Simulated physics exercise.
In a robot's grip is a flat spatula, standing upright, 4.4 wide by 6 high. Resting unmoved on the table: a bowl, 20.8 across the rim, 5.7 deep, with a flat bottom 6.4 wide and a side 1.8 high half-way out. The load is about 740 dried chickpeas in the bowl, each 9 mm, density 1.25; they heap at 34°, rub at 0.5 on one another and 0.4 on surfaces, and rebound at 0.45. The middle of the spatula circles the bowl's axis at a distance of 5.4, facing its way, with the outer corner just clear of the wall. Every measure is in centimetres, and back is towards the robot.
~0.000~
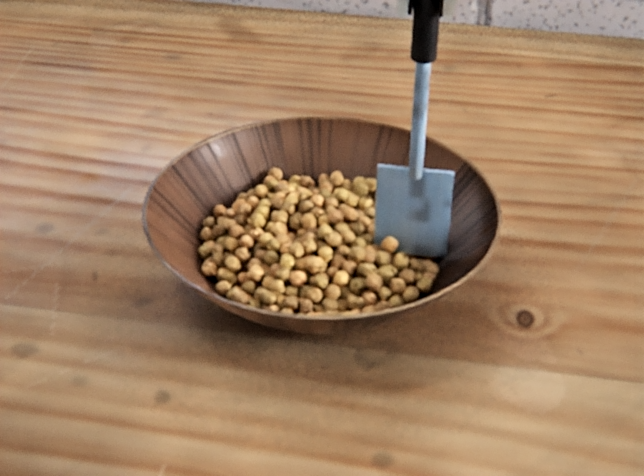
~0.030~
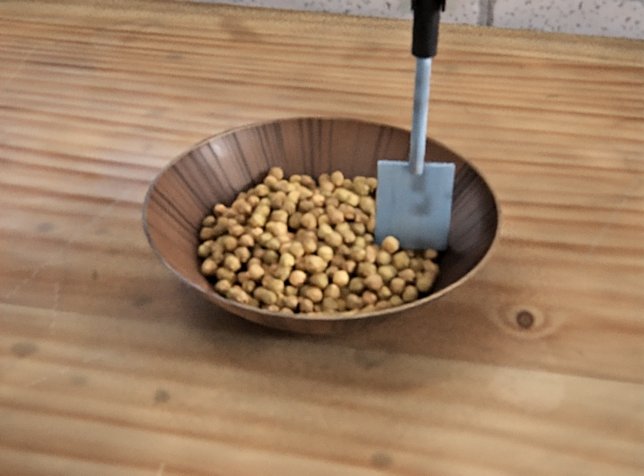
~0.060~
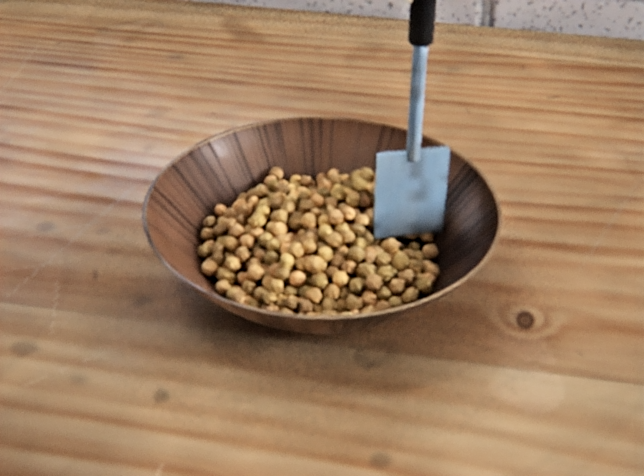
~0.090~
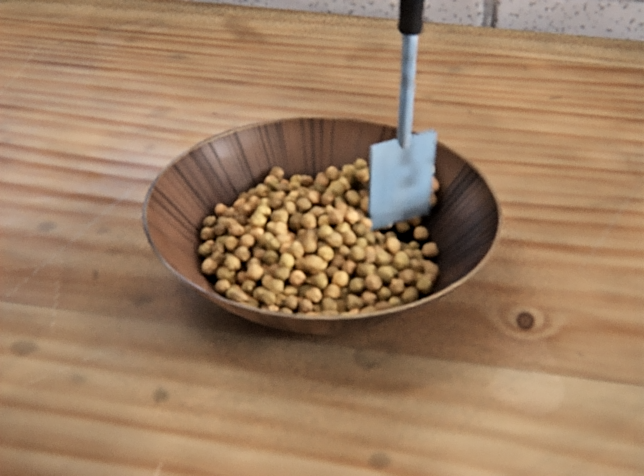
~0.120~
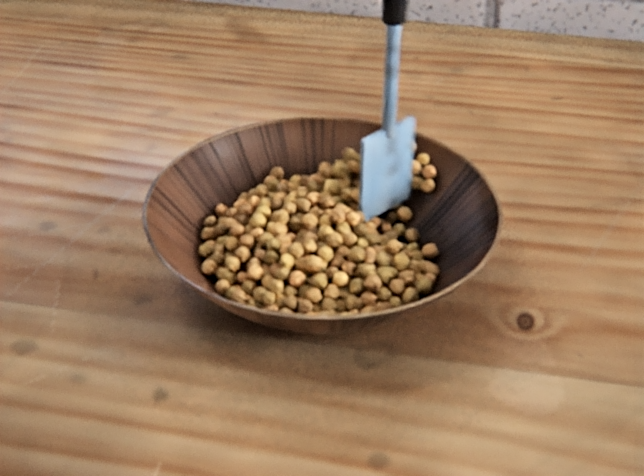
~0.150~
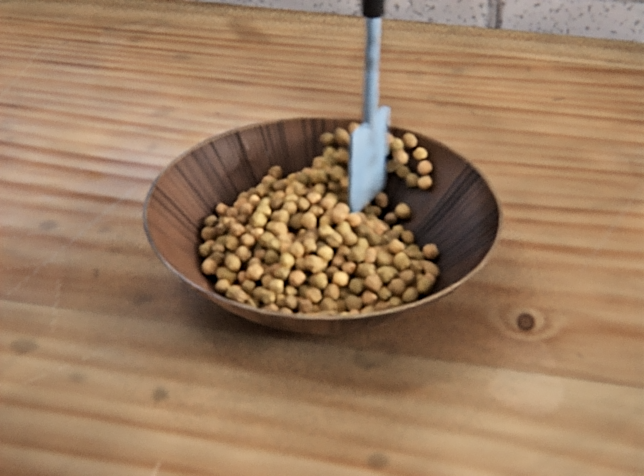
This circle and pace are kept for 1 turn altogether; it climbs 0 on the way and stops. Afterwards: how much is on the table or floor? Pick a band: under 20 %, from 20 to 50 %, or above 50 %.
Under 20 %.
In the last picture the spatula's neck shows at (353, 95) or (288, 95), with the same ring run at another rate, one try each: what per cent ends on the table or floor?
Roughly 15 per cent on the first try and 30 per cent on the second.
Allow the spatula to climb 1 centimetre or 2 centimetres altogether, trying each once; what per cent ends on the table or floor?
I'd reckon around 5 and 5 per cent.
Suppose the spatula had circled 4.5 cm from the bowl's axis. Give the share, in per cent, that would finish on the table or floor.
In that case some 5 %.
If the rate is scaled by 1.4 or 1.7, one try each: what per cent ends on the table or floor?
20 % and 25 %.
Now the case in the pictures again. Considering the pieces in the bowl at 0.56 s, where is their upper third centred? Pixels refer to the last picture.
(358, 276).
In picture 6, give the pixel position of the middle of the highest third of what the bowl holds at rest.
In the final view it lies around (367, 229).
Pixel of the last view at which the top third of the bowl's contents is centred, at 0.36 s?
About (249, 236) in the last picture.
After 0.36 s, 182° round, highest piece 8 above the table; 734 in the bowl, 5 on the table or floor, 6 in flight or on the tool.
After 0.56 s, 293° round, highest piece 8 above the table; 707 in the bowl, 26 on the table or floor, 12 in flight or on the tool.
After 0.87 s, 0° round, highest piece 6 above the table; 682 in the bowl, 62 on the table or floor, 1 in flight or on the tool.
After 1.57 s, 0° round, highest piece 6 above the table; 682 in the bowl, 63 on the table or floor.
In the end, 682 in the bowl, 63 on the table or floor. That is 8 % on the table or floor.
